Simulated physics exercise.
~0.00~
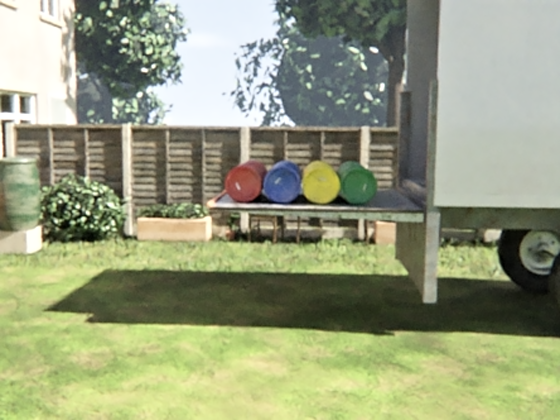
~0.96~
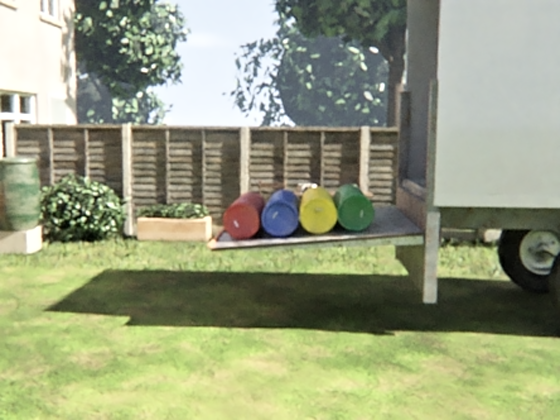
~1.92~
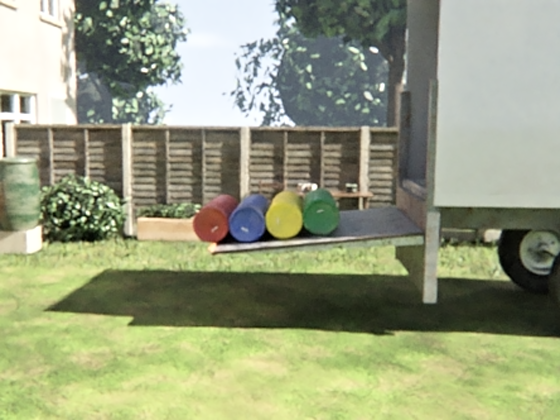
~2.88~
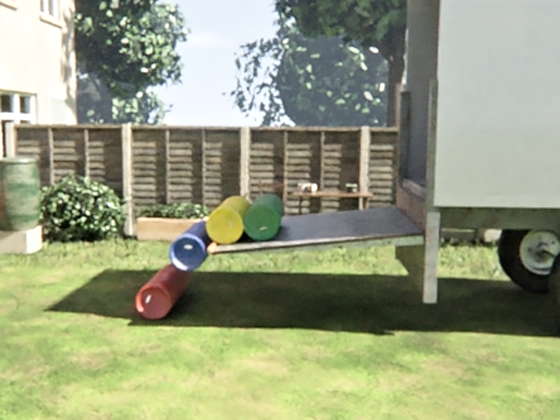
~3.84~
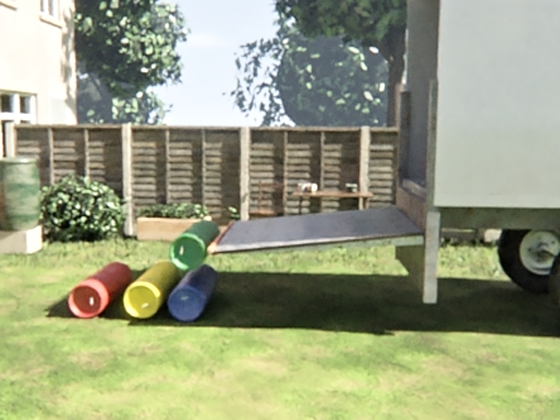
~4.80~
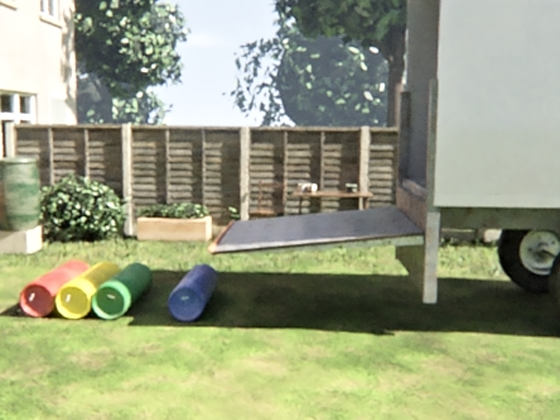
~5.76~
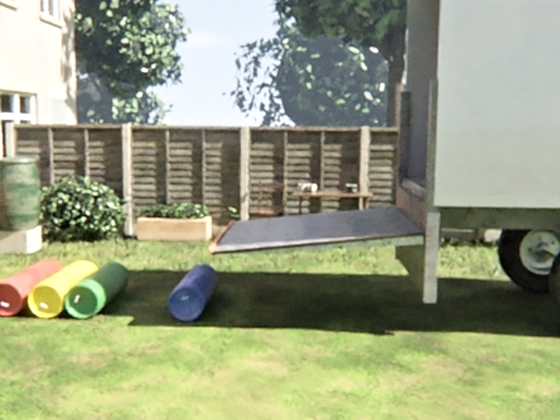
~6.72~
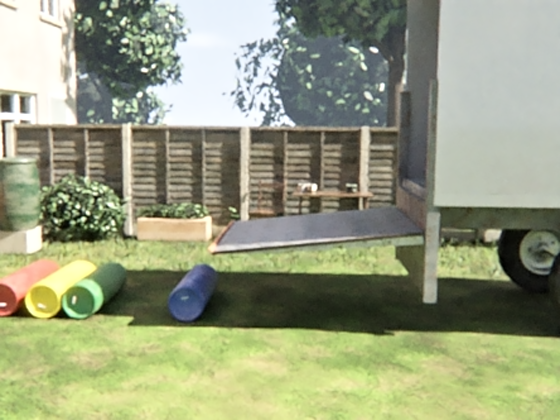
The clip opens on four coloured cylinders, red, blue, yellow and green from left to right, lying side by side on a lift platform behind a white van body in a fenced garden. The platform sinks and tilts down to the left, and the row rolls toward its lower edge. Red drops onto the grass first, with blue tipping over just behind it. Yellow follows and gets past blue, then green comes off last. Red, yellow and green roll on to the left, ending bunched at the side of the view, while blue rests alone near the empty, sloping platform.
